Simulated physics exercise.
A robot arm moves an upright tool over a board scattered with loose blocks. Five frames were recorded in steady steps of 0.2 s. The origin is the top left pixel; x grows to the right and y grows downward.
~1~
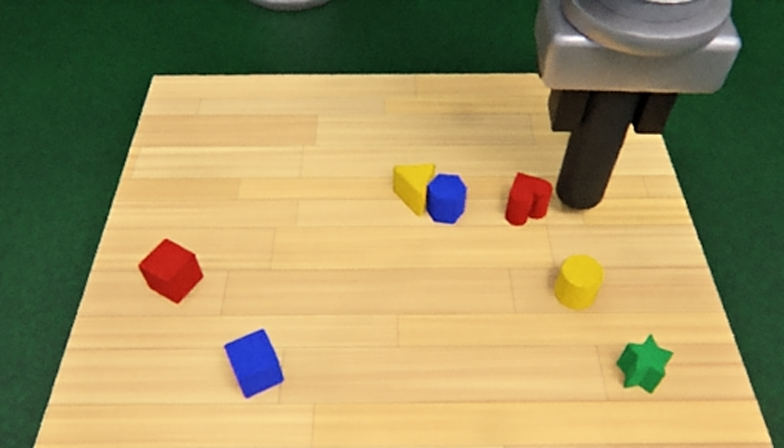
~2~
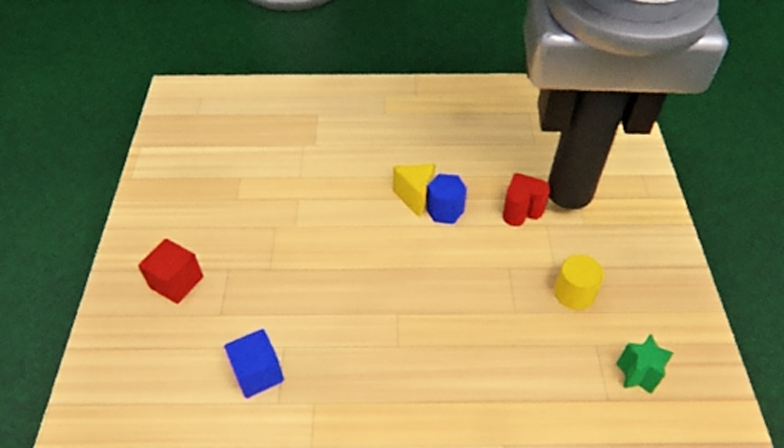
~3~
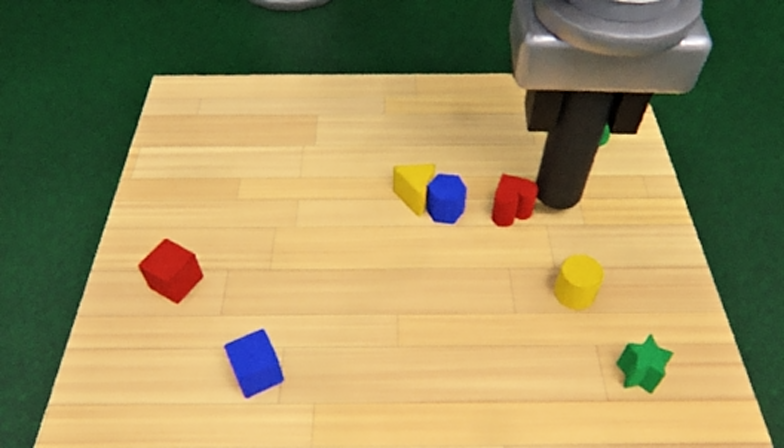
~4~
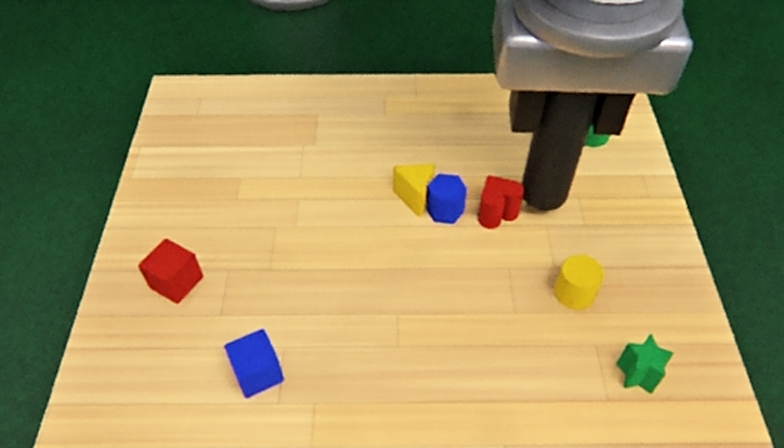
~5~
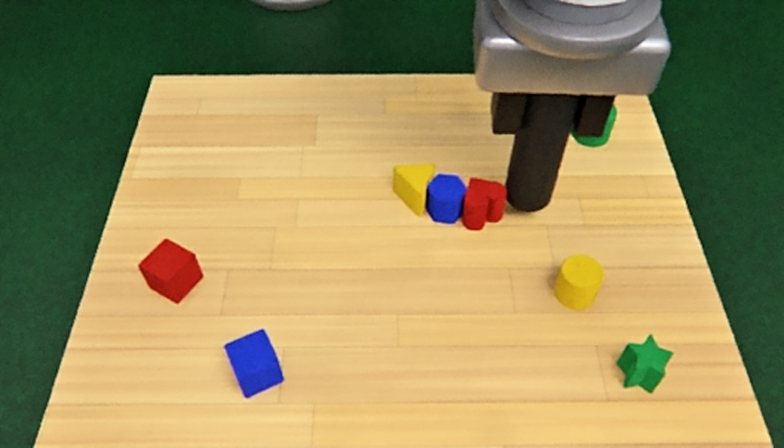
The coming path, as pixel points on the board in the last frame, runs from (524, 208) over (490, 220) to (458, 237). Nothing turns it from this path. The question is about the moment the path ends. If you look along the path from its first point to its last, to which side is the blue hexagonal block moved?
Over to the right.
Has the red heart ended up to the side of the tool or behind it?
It seems not.
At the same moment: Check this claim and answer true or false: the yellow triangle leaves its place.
True.
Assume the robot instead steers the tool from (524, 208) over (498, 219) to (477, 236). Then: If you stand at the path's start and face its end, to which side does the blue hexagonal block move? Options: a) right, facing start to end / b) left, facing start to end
Correct choice: A.
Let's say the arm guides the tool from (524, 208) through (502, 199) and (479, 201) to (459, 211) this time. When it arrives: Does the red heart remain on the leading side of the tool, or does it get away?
At the end of the path, the tool is still pushing the red heart ahead of it.
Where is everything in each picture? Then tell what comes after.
The first frame shows tool's lower end (579, 192); yellow triangle (416, 174); blue hexagonal block (447, 186); red heart (530, 187); yellow cylinder (583, 270).
The second frame shows tool (570, 192); red heart (527, 187).
The third frame shows tool (558, 192); red heart (515, 188).
The fourth frame shows tool (544, 193); red heart (501, 189).
The fifth frame shows tool (528, 194); yellow triangle (416, 174); blue hexagonal block (447, 186); red heart (484, 191); yellow cylinder (583, 270).
On the path given first. Halfway along, tool (492, 207); yellow triangle (404, 171), turned 45° clockwise; blue hexagonal block (413, 195), turned 30° clockwise; red heart (448, 206).
At the end, tool (460, 224); yellow triangle (400, 170), turned 60° clockwise; blue hexagonal block (387, 196), turned 55° clockwise; red heart (412, 217), turned 15° clockwise; yellow cylinder still.
